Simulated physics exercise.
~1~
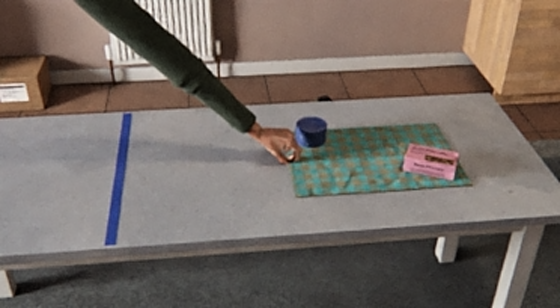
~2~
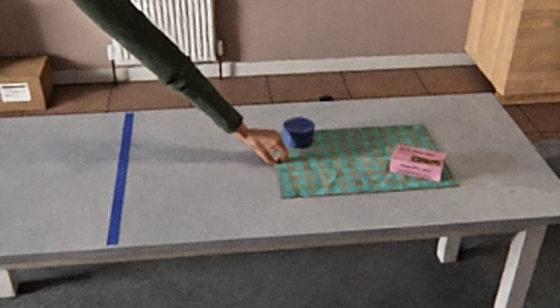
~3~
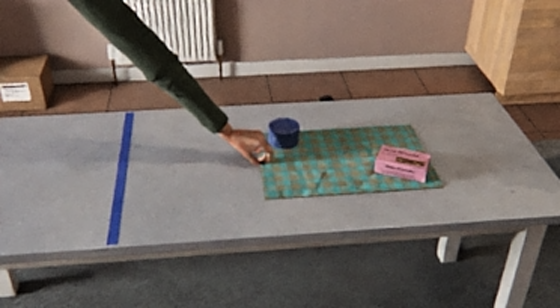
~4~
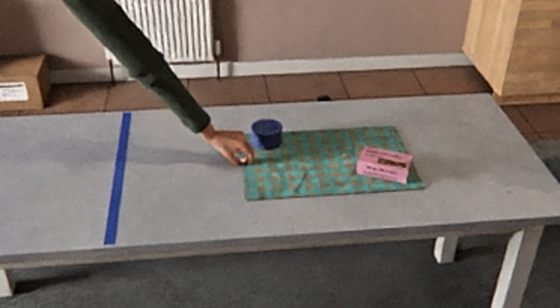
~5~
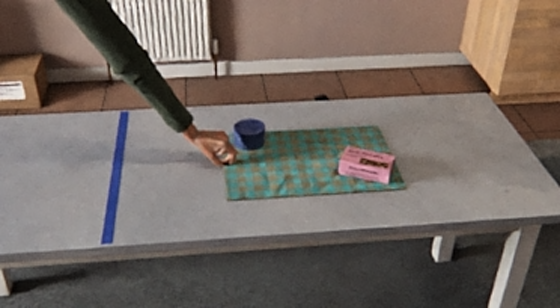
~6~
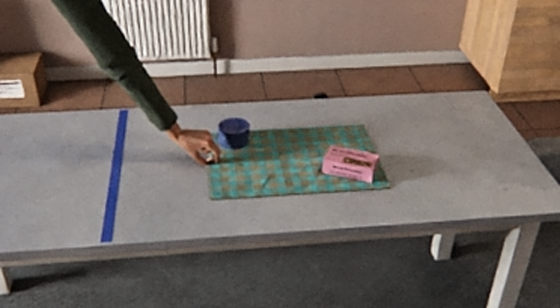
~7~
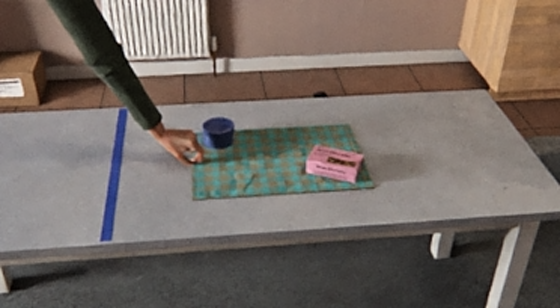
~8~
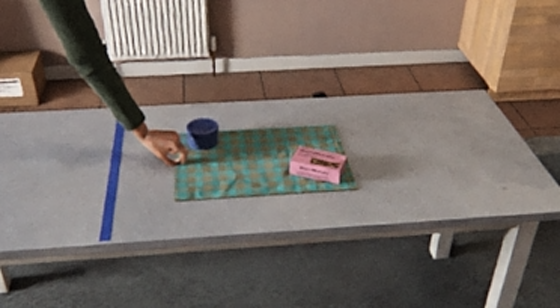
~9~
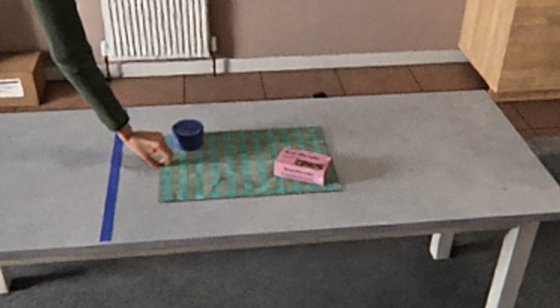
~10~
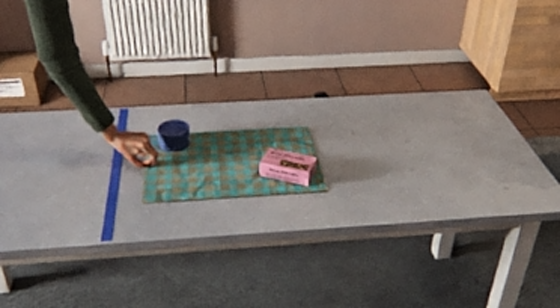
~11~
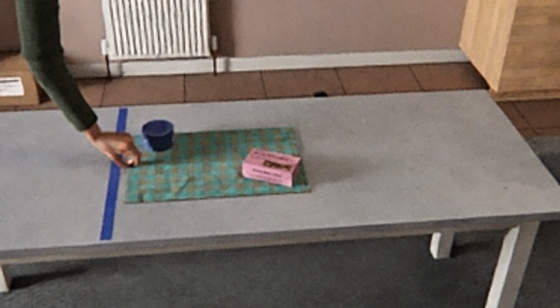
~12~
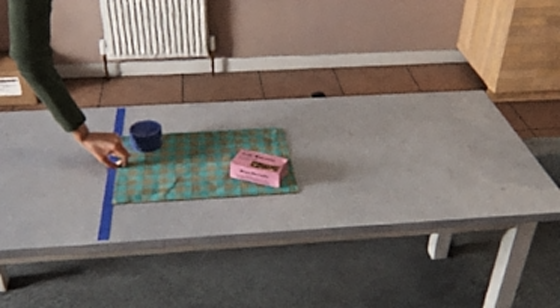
To begin with, a turquoise place mat lies toward the right of a grey table, carrying a blue tub near its back left corner and a pink packet on its right side. A hand in a dark green sleeve holds the mat's left edge and draws it steadily leftward. The tub and the packet ride along, keeping their places on the cloth as it nears a strip of blue tape. Finally the mat's left edge reaches the tape, with the hand still at its corner and both objects still aboard.
